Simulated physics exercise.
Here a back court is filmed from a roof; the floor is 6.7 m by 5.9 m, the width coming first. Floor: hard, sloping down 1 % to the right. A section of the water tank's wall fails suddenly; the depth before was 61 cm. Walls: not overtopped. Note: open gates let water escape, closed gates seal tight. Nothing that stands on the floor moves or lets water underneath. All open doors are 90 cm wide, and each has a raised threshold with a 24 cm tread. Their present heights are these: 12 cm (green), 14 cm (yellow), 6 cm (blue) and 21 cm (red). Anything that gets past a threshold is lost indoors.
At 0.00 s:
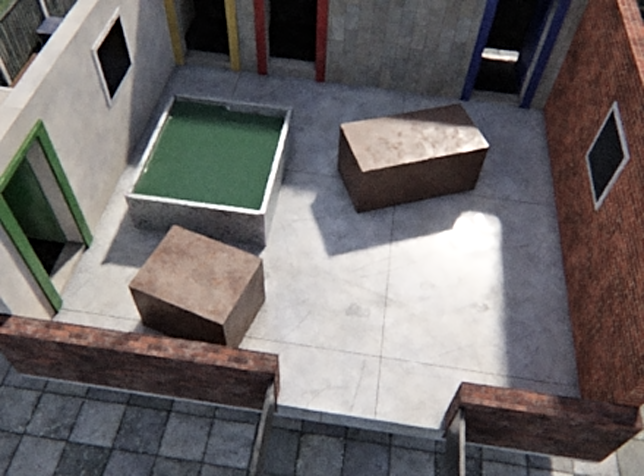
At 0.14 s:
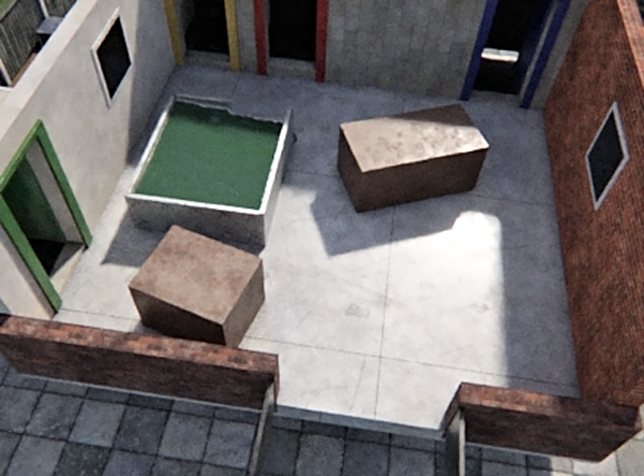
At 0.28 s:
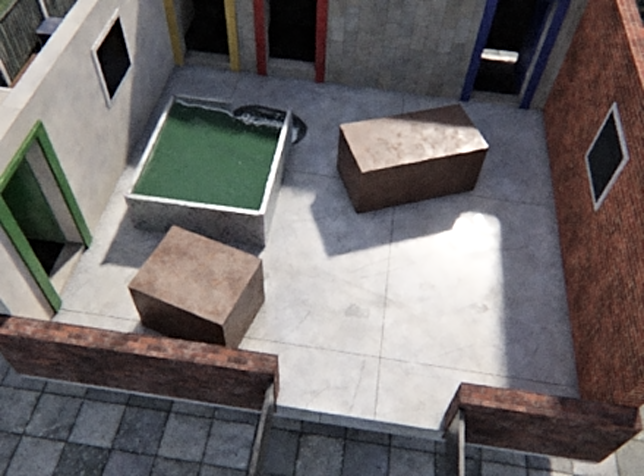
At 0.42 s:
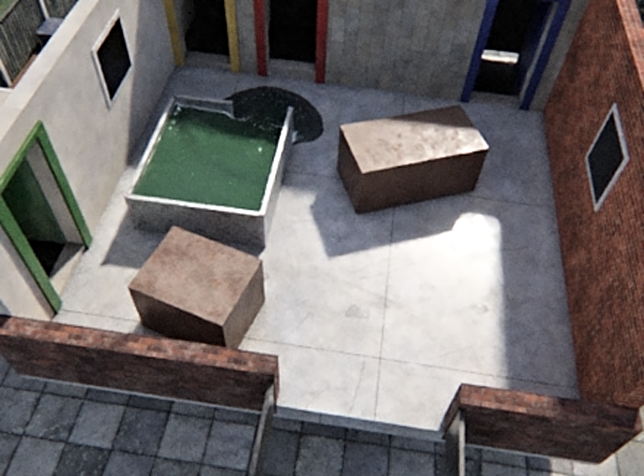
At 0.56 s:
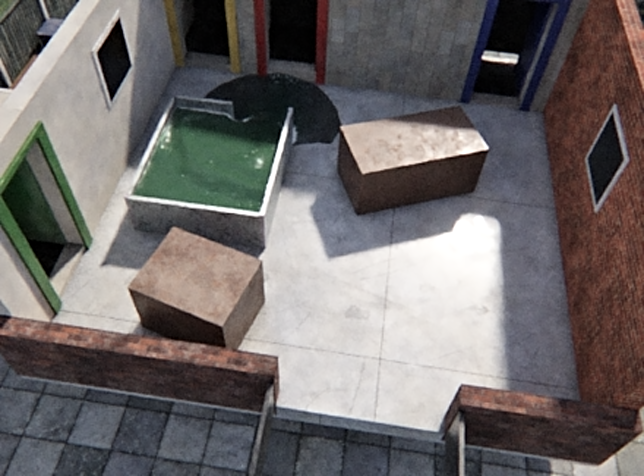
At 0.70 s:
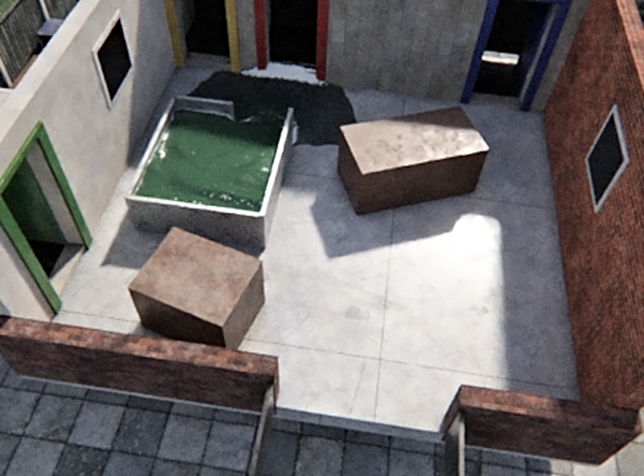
A walled back court with a pale floor is seen from a roof above, the view holding still throughout. A raised tank of green water stands at the left behind a brown block, with another block right of centre, yellow, red and blue doorways behind, and a green one at left. Part of the tank's far wall gives way, and water pours out, spreading in a dark, widening patch across the floor behind it and rightward.
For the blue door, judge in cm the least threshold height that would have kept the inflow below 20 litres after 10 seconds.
A threshold of about 11.5 cm.
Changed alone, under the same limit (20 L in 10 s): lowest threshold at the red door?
The red door needs around 30 cm.
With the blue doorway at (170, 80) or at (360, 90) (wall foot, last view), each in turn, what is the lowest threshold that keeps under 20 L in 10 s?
Minimums: About 19 cm and 15 cm.
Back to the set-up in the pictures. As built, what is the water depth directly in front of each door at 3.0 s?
Green door 0 cm, yellow door 17 cm, blue door 6 cm, red door 24 cm.
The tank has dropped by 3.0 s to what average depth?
Average depth: Approx. 30 cm.
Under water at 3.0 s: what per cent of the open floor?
Around 35 per cent of the floor.
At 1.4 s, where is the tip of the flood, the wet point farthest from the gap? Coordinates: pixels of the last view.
At about (421, 101).
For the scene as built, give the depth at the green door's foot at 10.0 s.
3.5 cm.
After 1.4 s water covers 15 % of the floor, deepest (35 cm) near (292, 84); it has not reached the blue door.
After 3.0 s water covers 35 % of the floor, deepest (25 cm) near (280, 89); 6 cm at the blue door, 0 litres in over its 6 cm threshold.
After 10.0 s water covers 90 % of the floor, deepest (12 cm) near (544, 130); 11 cm at the blue door, 87 litres in over its 6 cm threshold.
At the blue door as built, the water arrived by 1.9 s and peaked near 11 cm at 6.4 s.
Run again over the same 10 s with other heights there, 29 litres in over 10.5 cm, 4 litres over 14.5 cm. The limit of 20 litres is kept from about 11.5 cm up.
